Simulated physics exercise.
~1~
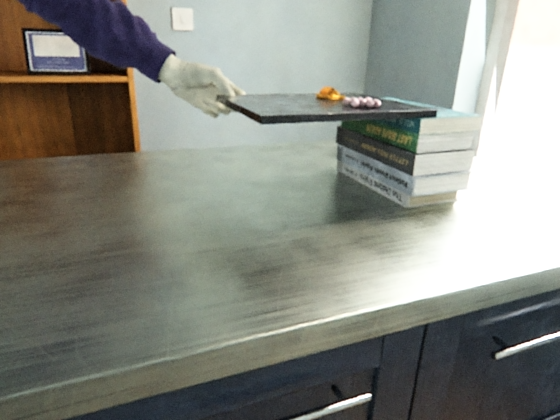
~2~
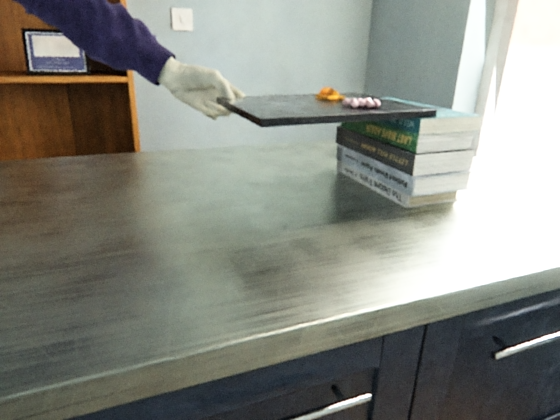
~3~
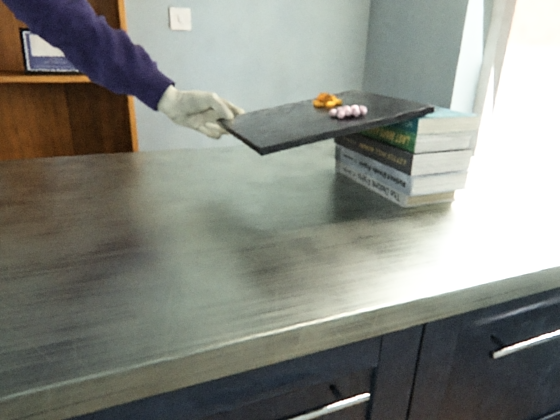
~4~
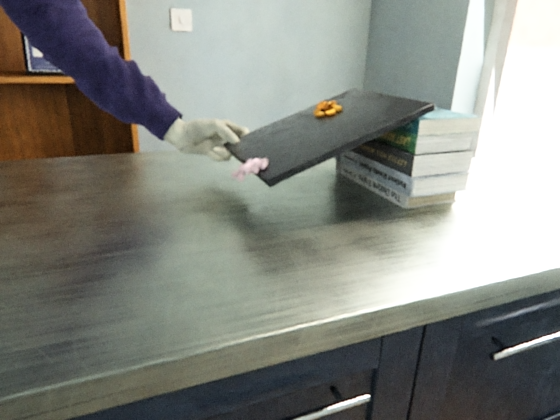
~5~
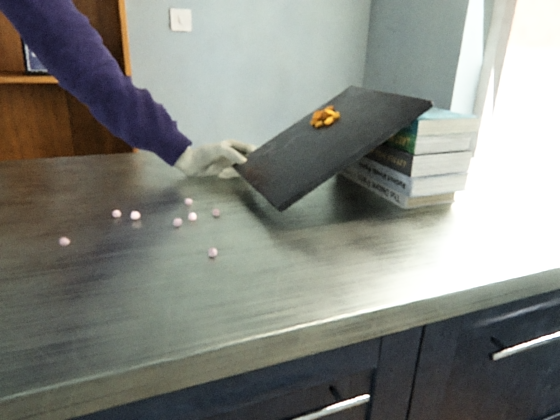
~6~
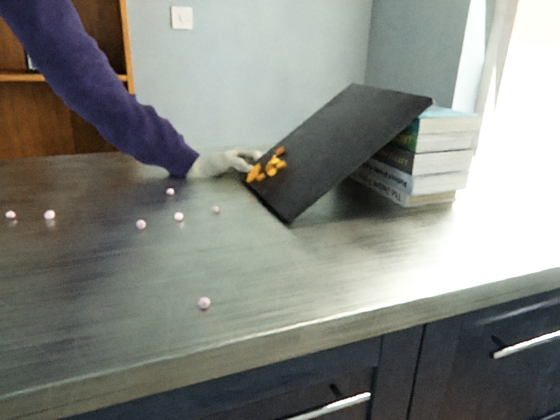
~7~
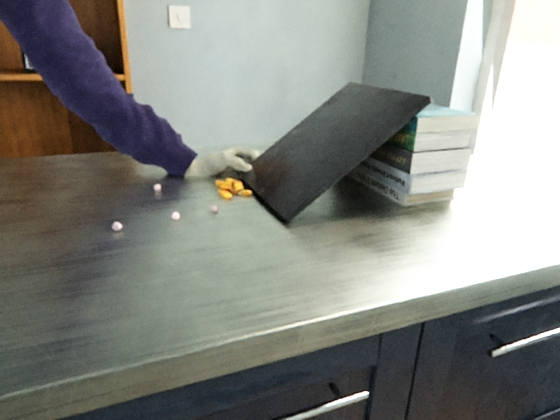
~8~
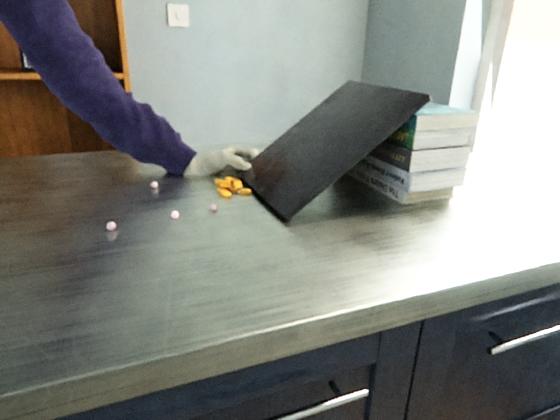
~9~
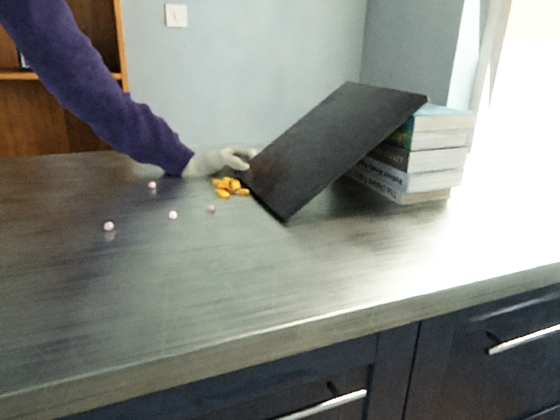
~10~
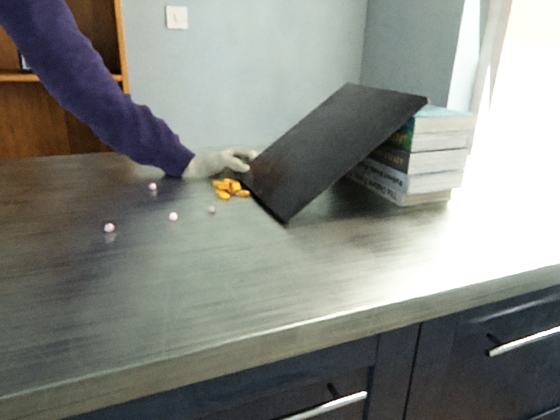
A dark board, its right end propped on a stack of books, carries a cluster of pink balls and a cluster of orange pieces while a gloved hand holds its left end above a counter. The hand lowers that end, and the board tilts more and more steeply. The pink balls roll off first and scatter leftward across the counter, while the orange pieces stay put. As the board's edge nears the counter, the orange pieces slide down it. They stop in a heap at its foot, and four pink balls remain in view farther left.
